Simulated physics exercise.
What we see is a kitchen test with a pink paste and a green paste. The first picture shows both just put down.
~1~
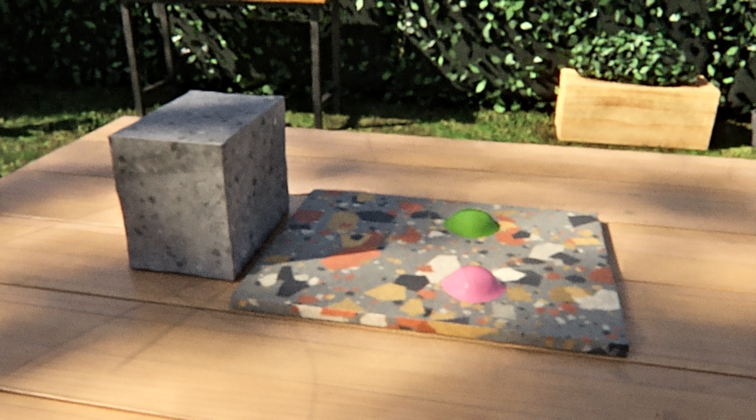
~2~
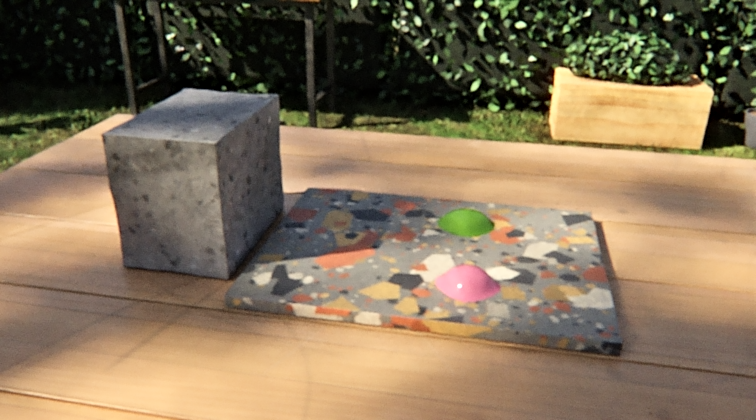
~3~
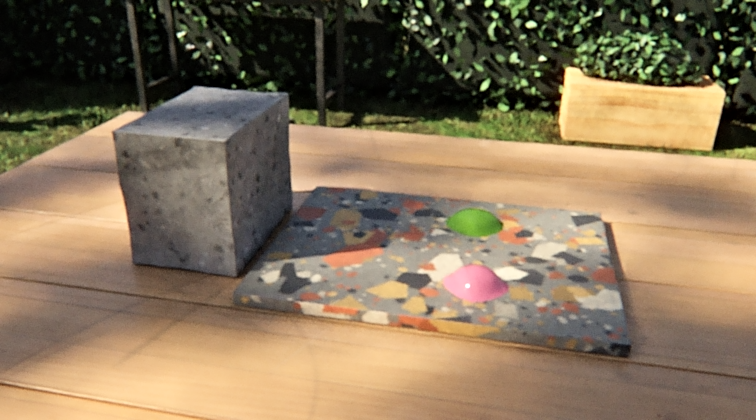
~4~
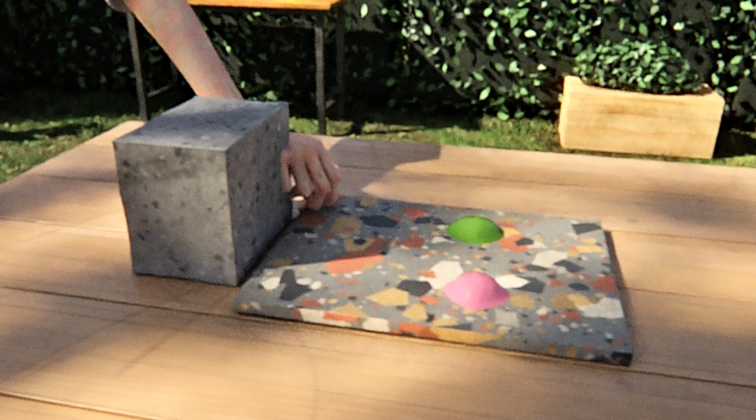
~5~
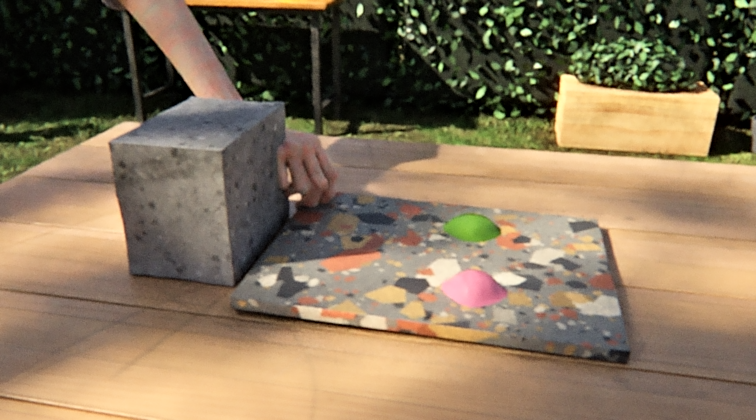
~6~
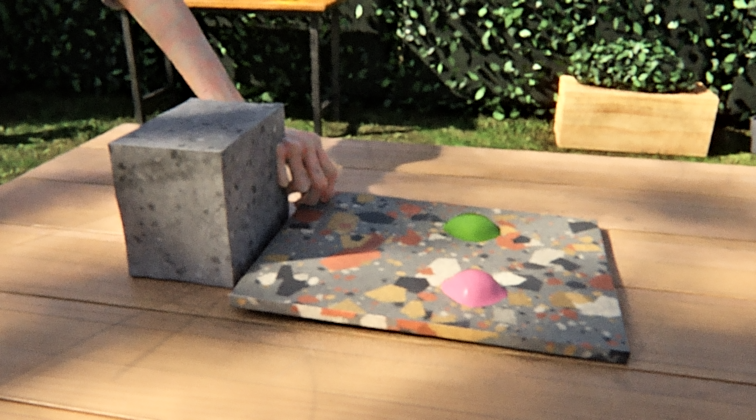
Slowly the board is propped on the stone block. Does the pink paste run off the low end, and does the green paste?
Okay, so the pink paste sits tight and the green paste sits tight.
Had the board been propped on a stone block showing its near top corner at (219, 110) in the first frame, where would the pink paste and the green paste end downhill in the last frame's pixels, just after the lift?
First (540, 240), next (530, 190).
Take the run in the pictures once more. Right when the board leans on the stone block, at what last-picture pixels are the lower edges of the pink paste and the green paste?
In the last picture, the first is near (524, 251) and the second near (520, 193).
Next, slope about 27°; the pink paste has not moved; the green paste has not moved.
After that, the pink paste has not moved; the green paste has not moved.
Finally, slope about 27°; the pink paste has not moved; the green paste has not moved.
